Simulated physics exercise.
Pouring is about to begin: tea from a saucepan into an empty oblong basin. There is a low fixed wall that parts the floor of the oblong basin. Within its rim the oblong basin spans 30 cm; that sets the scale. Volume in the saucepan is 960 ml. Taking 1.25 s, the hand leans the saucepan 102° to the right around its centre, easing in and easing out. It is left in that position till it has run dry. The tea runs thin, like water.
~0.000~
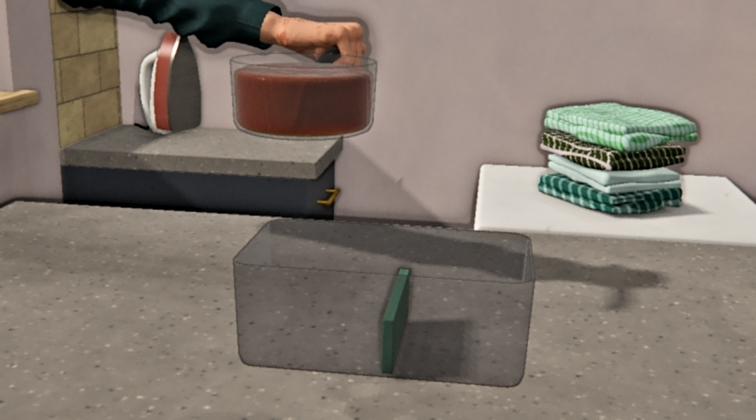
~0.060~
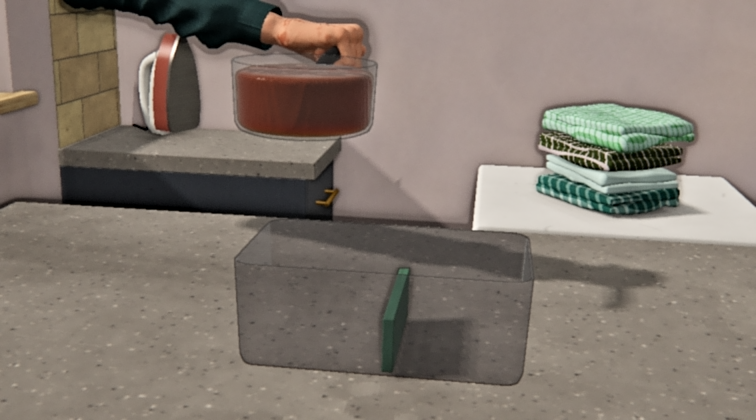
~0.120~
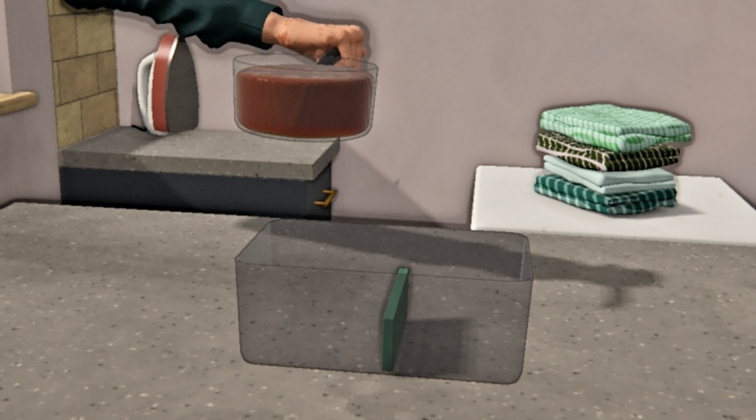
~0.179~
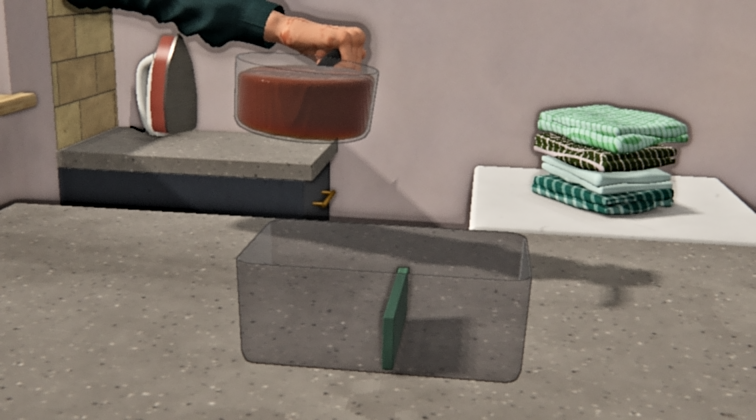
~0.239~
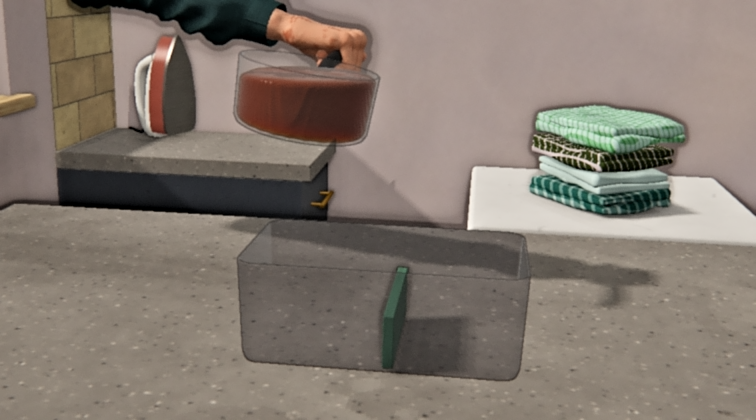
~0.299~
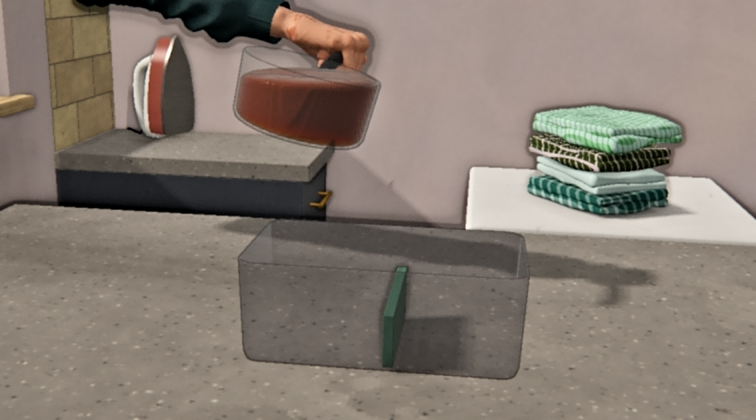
In a kitchen, a hand held a clear saucepan of reddish-brown tea above an empty see-through basin with a green divider, then slowly tilted the pan a little to the right.
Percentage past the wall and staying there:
79 percent.
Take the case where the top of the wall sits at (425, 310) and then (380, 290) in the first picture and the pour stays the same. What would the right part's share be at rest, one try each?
In turn about 65 and 90 per cent.
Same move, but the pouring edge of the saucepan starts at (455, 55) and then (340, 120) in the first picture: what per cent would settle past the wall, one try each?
75 and 40 %.
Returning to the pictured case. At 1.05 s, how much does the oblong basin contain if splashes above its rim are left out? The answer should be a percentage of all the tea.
I reckon close to 82 per cent.
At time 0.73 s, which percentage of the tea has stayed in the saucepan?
About 48 percent.
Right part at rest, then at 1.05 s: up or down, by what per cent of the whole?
It goes higher by about 3 %.
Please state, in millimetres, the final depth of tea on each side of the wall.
Left part about 8 mm deep, right part about 36 mm deep.
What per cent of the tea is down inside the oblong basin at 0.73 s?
Some 18 per cent.
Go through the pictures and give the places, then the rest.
In the first picture, tilt 0°; pouring edge (375, 65); surface from (238, 68) to (373, 74); the oblong basin's rim runs from (252, 241) to (531, 259); the wall's top is at (397, 294).
In the second picture, tilt 1°; pouring edge (375, 67); surface from (240, 68) to (374, 75).
In the third picture, tilt 2°; pouring edge (376, 70); surface from (240, 69) to (374, 76).
In the fourth picture, tilt 5°; pouring edge (377, 74); surface from (242, 70) to (376, 78).
In the fifth picture, tilt 9°; pouring edge (378, 80); surface from (245, 72) to (377, 79).
In the sixth picture, tilt 14°; pouring edge (379, 87); surface from (245, 74) to (379, 80).
Then, 0.73 s in, the tilt is 65° and 48 per cent is still to pour, 1 is left of the wall and 17 right of it.
Then, 1.05 s in, the tilt is 96° and 9 per cent is still to pour, 6 is left of the wall and 76 right of it.
Then, 1.39 s in, the tilt is 102° and 1 per cent is still to pour, 18 is left of the wall and 79 right of it.
Then, 1.75 s in, the tilt is 102° and 0 per cent is still to pour, 20 is left of the wall and 79 right of it.
Finally, 20 per cent lies left of the wall, 79 right of it and 1 outside.
